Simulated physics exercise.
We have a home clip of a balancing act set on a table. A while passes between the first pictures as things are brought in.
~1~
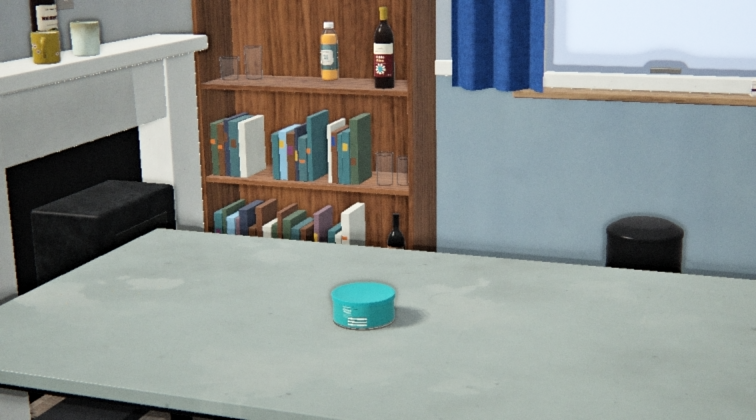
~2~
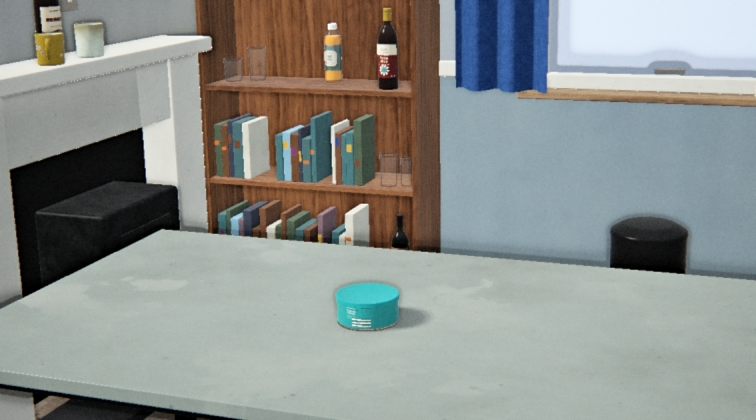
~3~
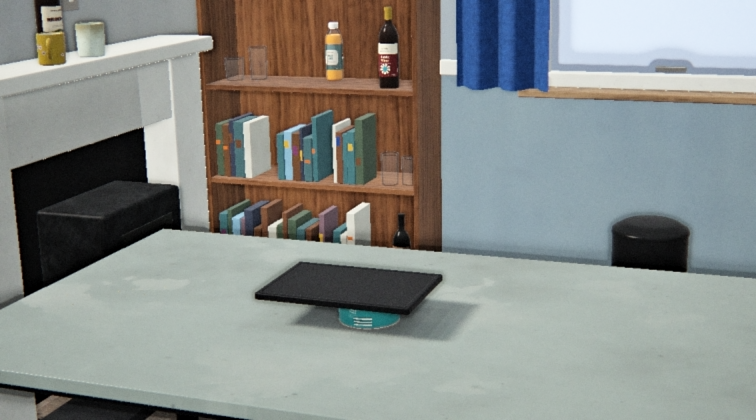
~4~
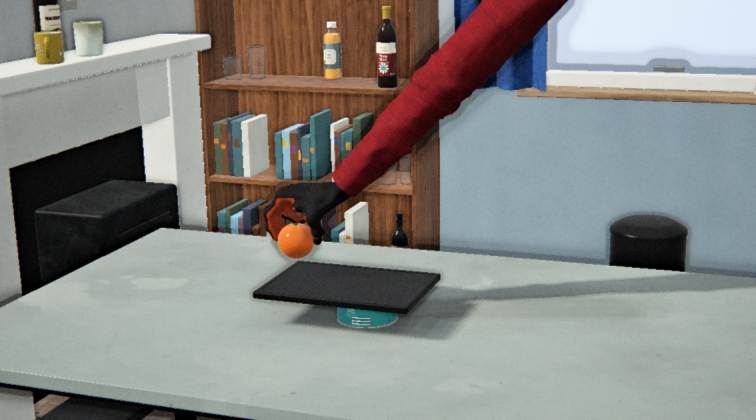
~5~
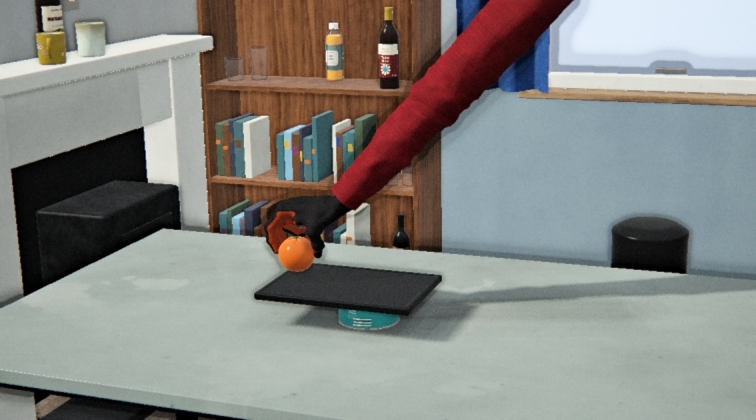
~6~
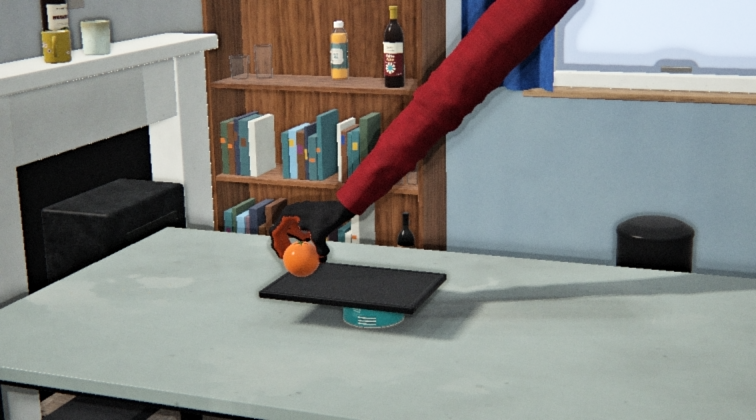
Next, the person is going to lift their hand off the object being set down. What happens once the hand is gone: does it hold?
The balance breaks.
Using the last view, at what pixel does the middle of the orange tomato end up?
The object winds up at approximately (249, 288).
Then, 0.30 s on from there, orange tomato now fallen; black lid turned 26° from how it was put.
Then, 0.50 s on from there, black lid turned 22° from how it was put.
Then, 1.20 s on from there, black lid turned 19° from how it was put.
In the end, fallen, orange tomato; moved from the start, black lid; turquoise tub unmoved. At the end, from the last picture's camera, orange tomato near (249, 288). The stack gives way.
